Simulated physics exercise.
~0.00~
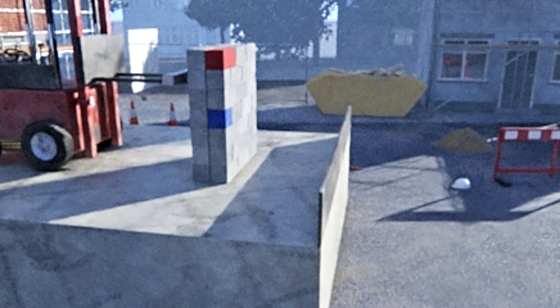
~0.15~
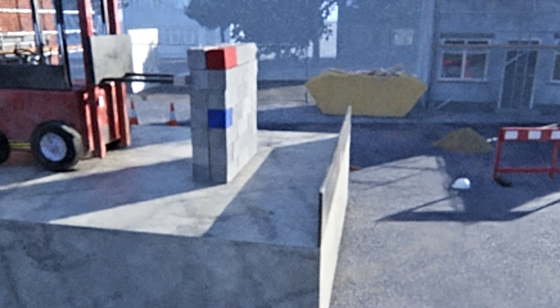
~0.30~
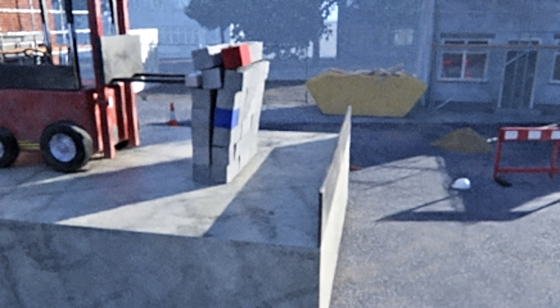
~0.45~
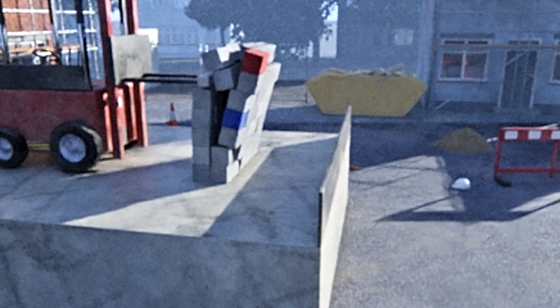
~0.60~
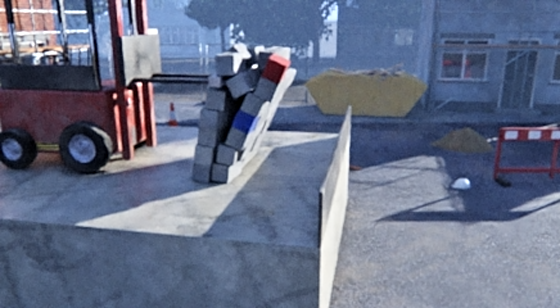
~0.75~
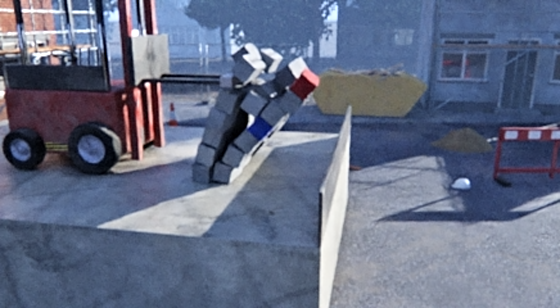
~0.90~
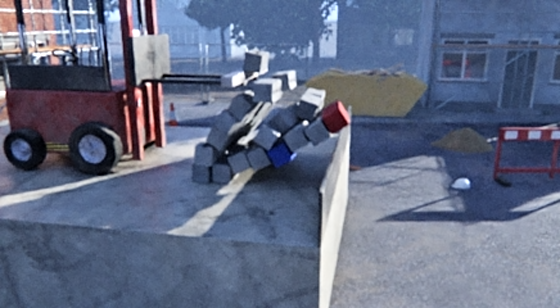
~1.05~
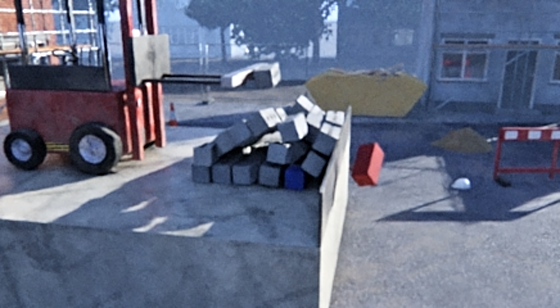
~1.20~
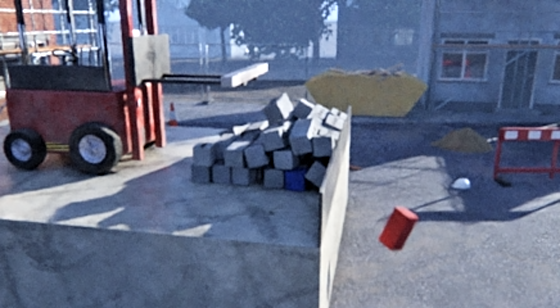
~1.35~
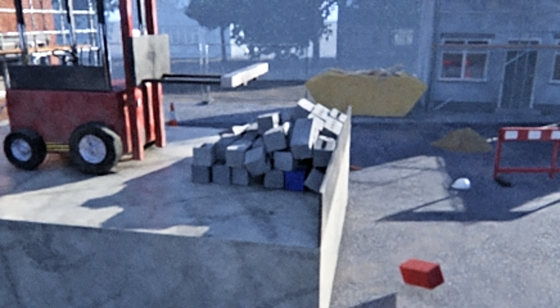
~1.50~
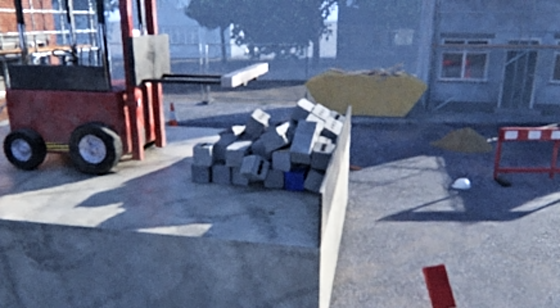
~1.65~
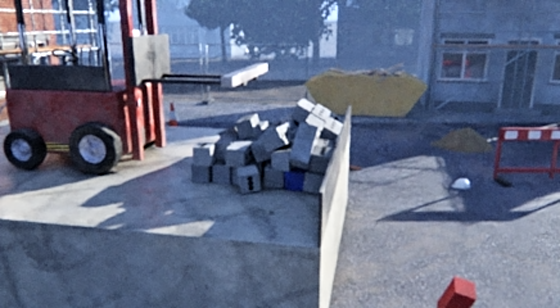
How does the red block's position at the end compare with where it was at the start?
At the start the red block sits at the top of the upright stack on the deck. By the end it is away from the other blocks, beyond the board and far down at the lower right.
